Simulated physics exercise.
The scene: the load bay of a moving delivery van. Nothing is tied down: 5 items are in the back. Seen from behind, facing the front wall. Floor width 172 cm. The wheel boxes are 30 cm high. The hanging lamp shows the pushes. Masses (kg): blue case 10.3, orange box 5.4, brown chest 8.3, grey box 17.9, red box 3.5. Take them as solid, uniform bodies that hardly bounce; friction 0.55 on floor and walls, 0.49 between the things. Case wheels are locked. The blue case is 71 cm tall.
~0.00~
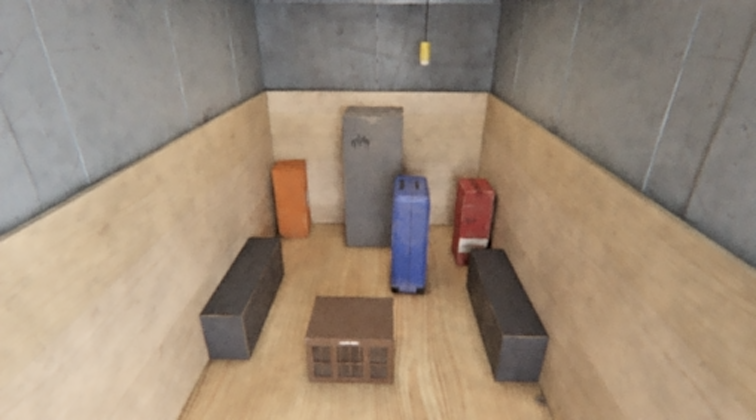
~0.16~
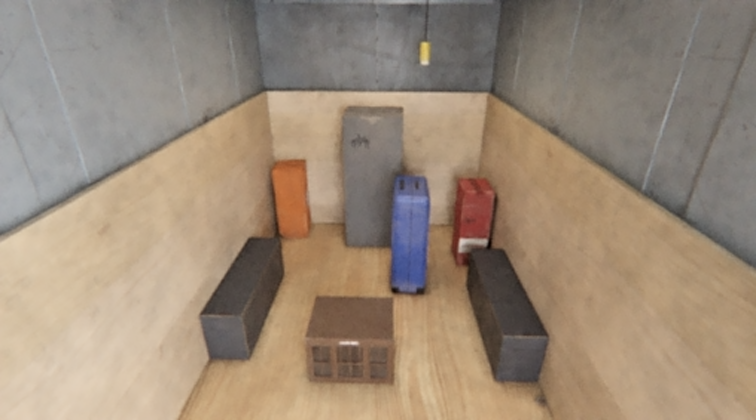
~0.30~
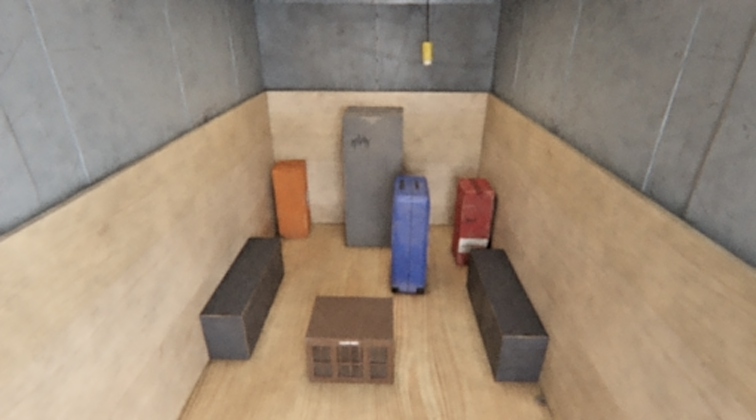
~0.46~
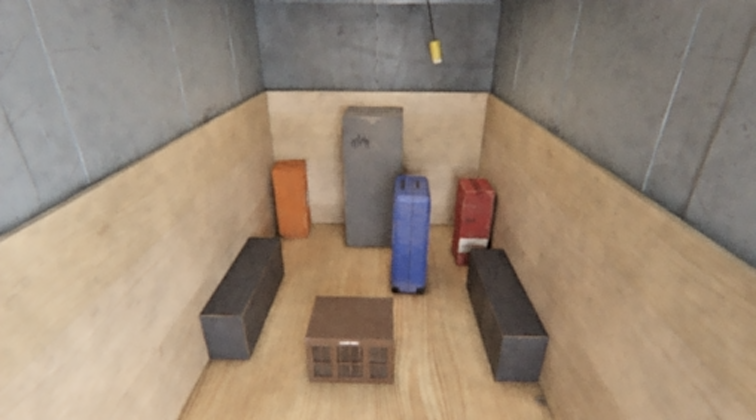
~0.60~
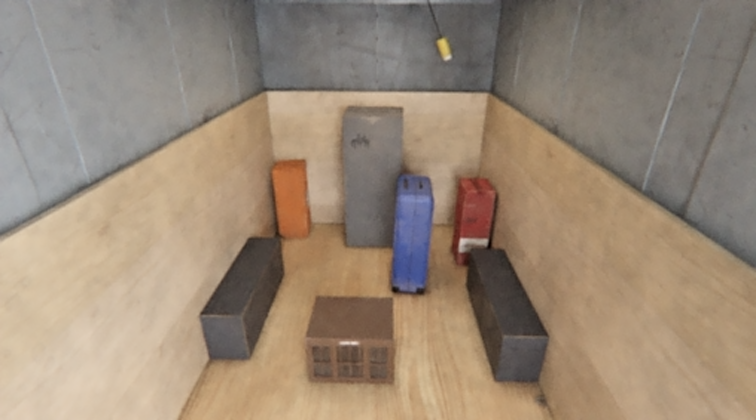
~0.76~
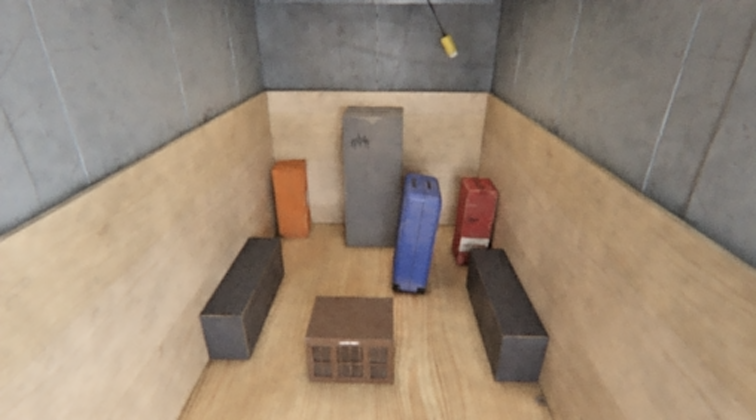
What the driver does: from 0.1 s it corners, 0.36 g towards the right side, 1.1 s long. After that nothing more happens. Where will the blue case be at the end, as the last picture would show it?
The blue case comes to rest near (434, 233).
By 0.86 s, load feels 0.36 g right; blue case tilted 11° near (420, 232); red box tilted 3°.
By 0.96 s, load feels 0.35 g right; blue case tilted 18° near (427, 232); red box tilted 3°.
By 1.06 s, load feels 0.20 g right; blue case tilted 26° near (435, 233); red box tilted 4°.
By 1.26 s, smooth; blue case tilted 28° near (434, 233); red box tilted 3°.
When it is over (1.8 s), not toppled but over 15 cm from the start, blue case; the other 4 within 15 cm of the start. In the last view, blue case near (434, 233).
